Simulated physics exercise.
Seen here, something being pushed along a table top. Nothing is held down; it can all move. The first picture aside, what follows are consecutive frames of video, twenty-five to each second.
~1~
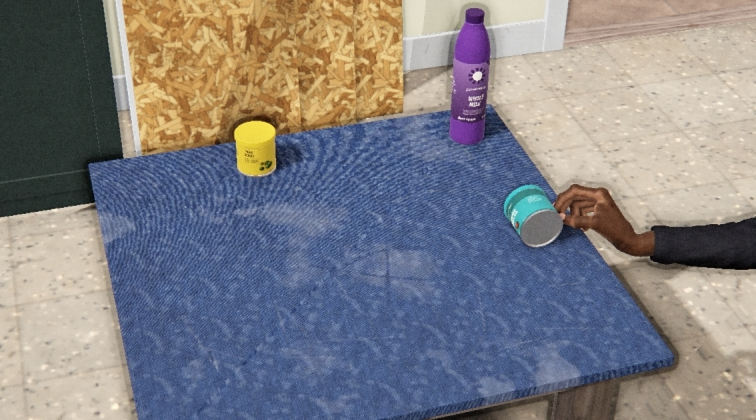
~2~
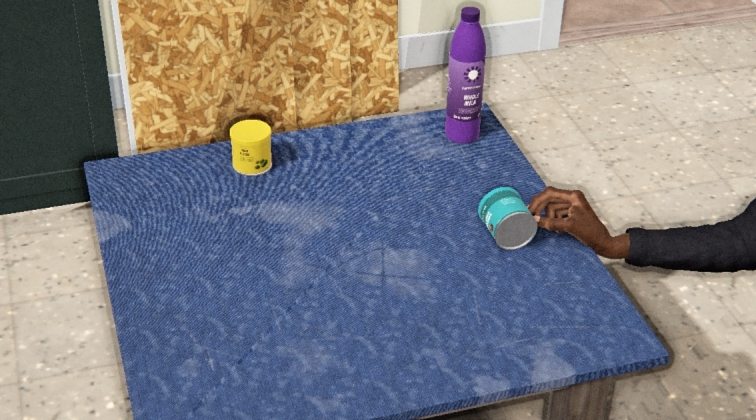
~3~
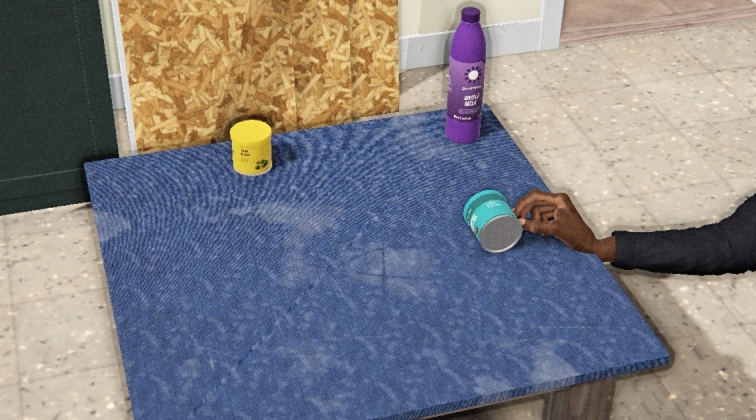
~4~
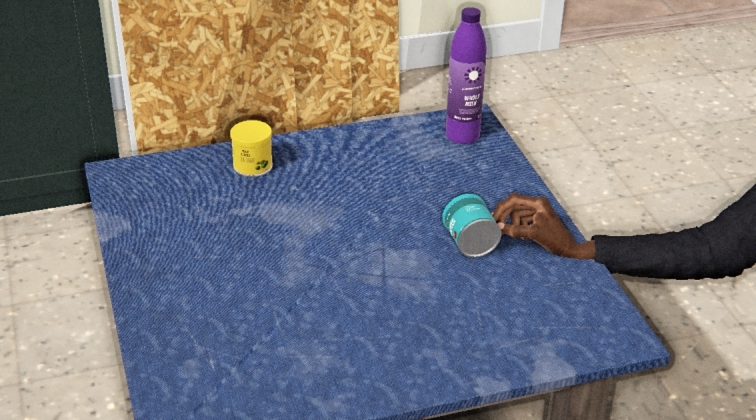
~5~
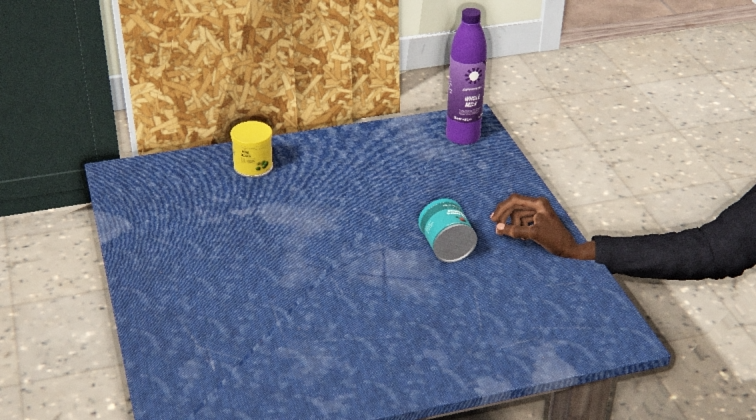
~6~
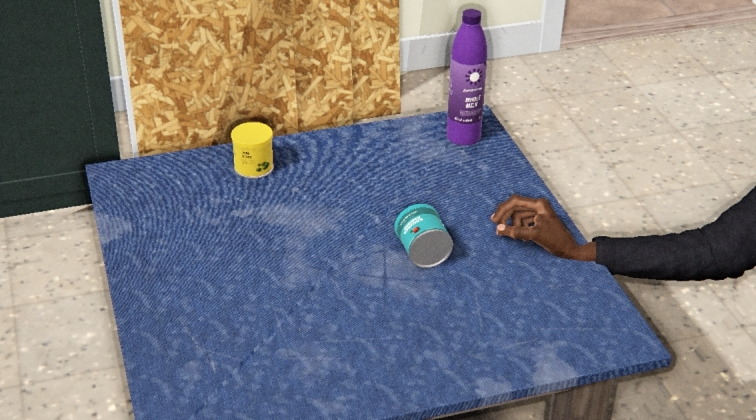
On a blue table top with a yellow tin and a purple bottle near the back edge, a hand pushes a tilted turquoise tin leftward, then stays behind as the tin separates from the fingers and moves farther left.
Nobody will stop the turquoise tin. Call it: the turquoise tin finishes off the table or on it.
Off the table.
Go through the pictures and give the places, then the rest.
The first frame shows under the hand; turquoise tin (533, 216).
The second frame shows under the hand; turquoise tin (508, 219).
The third frame shows under the hand; turquoise tin (493, 222).
The fourth frame shows turquoise tin (472, 226).
The fifth frame shows turquoise tin (448, 231) displaced a little.
The sixth frame shows turquoise tin (424, 236) displaced about its own width.
Then, 0.20 s past the last view, turquoise tin displaced well along near (304, 257).
Then, 0.60 s past the last view, turquoise tin now off the table.
Then, 0.90 s past the last view, things are still on the move.
Finally, off the table, turquoise tin.
